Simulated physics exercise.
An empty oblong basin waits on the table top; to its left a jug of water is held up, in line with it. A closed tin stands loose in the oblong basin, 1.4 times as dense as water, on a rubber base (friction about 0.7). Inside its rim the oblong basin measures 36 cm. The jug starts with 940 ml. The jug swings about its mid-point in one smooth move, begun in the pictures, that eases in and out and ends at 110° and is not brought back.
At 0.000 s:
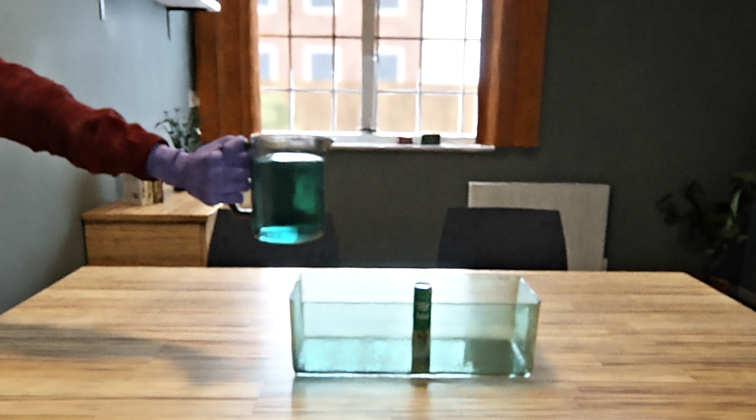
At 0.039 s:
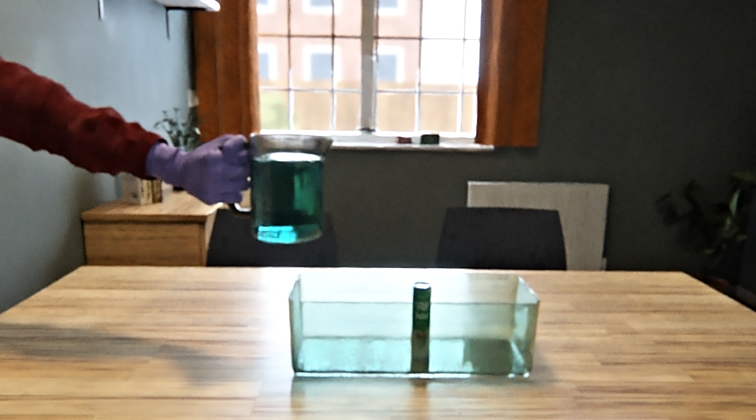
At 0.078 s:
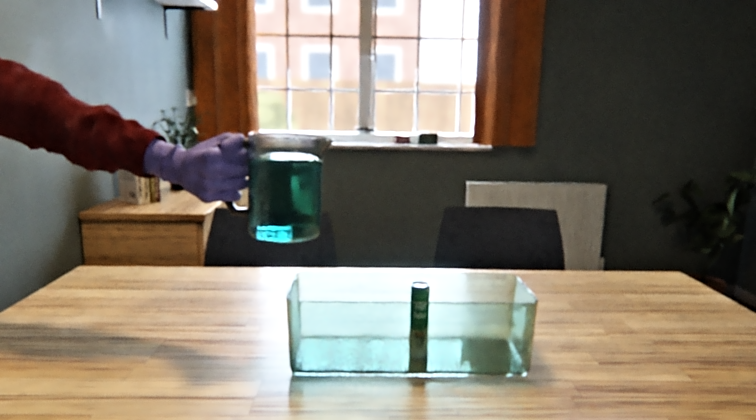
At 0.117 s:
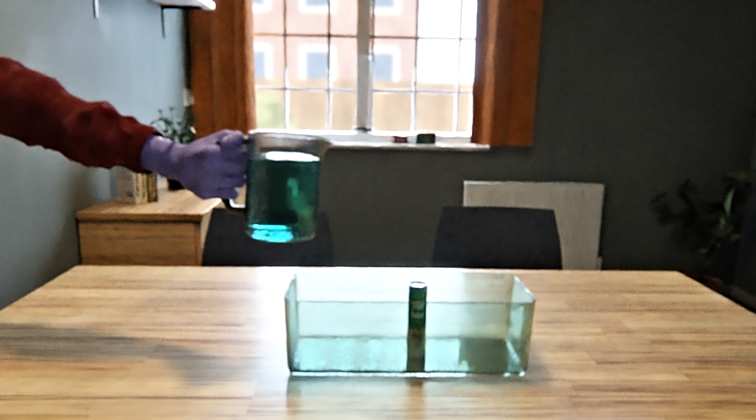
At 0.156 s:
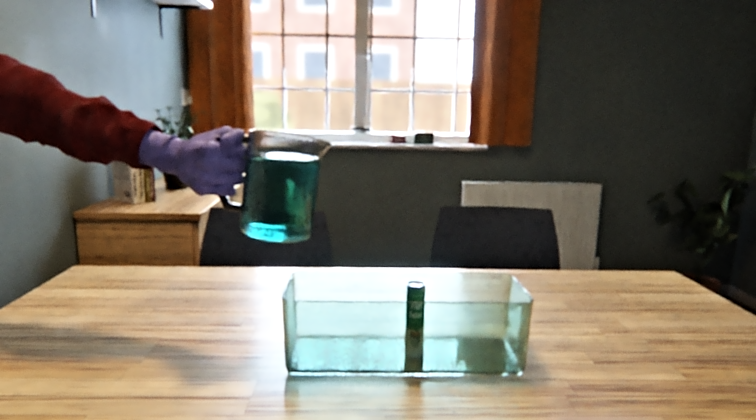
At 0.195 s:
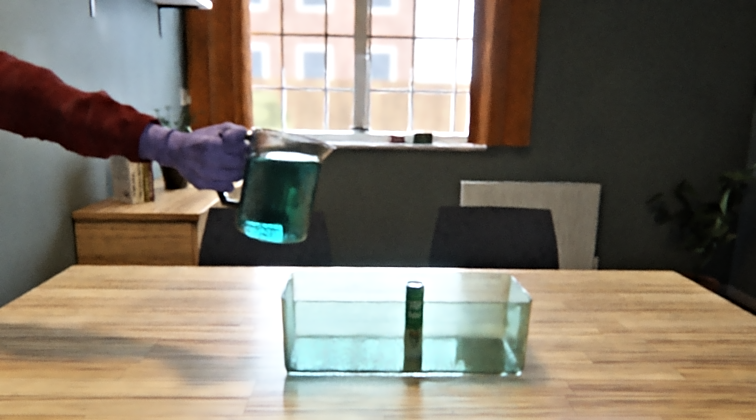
A purple-gloved hand held a glass jug of blue-green water above a wooden table, left of a clear oblong basin with a small tin standing inside, then slowly tilted the jug slightly rightward.
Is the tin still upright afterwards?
It keeps standing.
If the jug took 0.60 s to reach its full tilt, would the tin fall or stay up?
Then it remains upright.
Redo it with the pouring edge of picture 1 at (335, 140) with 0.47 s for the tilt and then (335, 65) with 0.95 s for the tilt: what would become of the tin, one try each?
First it stays up; then it falls.
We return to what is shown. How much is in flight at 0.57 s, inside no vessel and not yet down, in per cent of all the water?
Some 12 per cent.
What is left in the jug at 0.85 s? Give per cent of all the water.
Some 34 per cent.
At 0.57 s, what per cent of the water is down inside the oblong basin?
Near 1 in a hundred.
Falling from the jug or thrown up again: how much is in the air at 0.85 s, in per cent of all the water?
About 24 per cent.
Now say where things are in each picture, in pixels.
Tilt 0°; pouring edge (335, 138); surface from (254, 158) to (323, 159); the oblong basin's rim runs from (294, 287) to (529, 289); the tin's top is at (423, 287), in the first frame.
Tilt 0°; pouring edge (335, 139); surface from (253, 157) to (322, 159), in the second frame.
Tilt 2°; pouring edge (334, 139); surface from (252, 157) to (321, 159), in the third frame.
Tilt 4°; pouring edge (334, 141); surface from (251, 156) to (319, 159), in the fourth frame.
Tilt 7°; pouring edge (334, 144); surface from (250, 157) to (320, 159), in the fifth frame.
Tilt 11°; pouring edge (336, 147); surface from (250, 158) to (321, 160), in the sixth frame.
By 0.57 s the tilt is 72° and 88 per cent is still to pour; the tin stands where it began.
By 0.85 s the tilt is 107° and 35 per cent is still to pour; the tin stands where it began.
By 1.14 s the tilt is 110° and 3 per cent is still to pour; the tin stands where it began.
By 1.45 s the tilt is 110° and 0 per cent is still to pour; the tin stands where it began.
At rest the tin stands where it began.
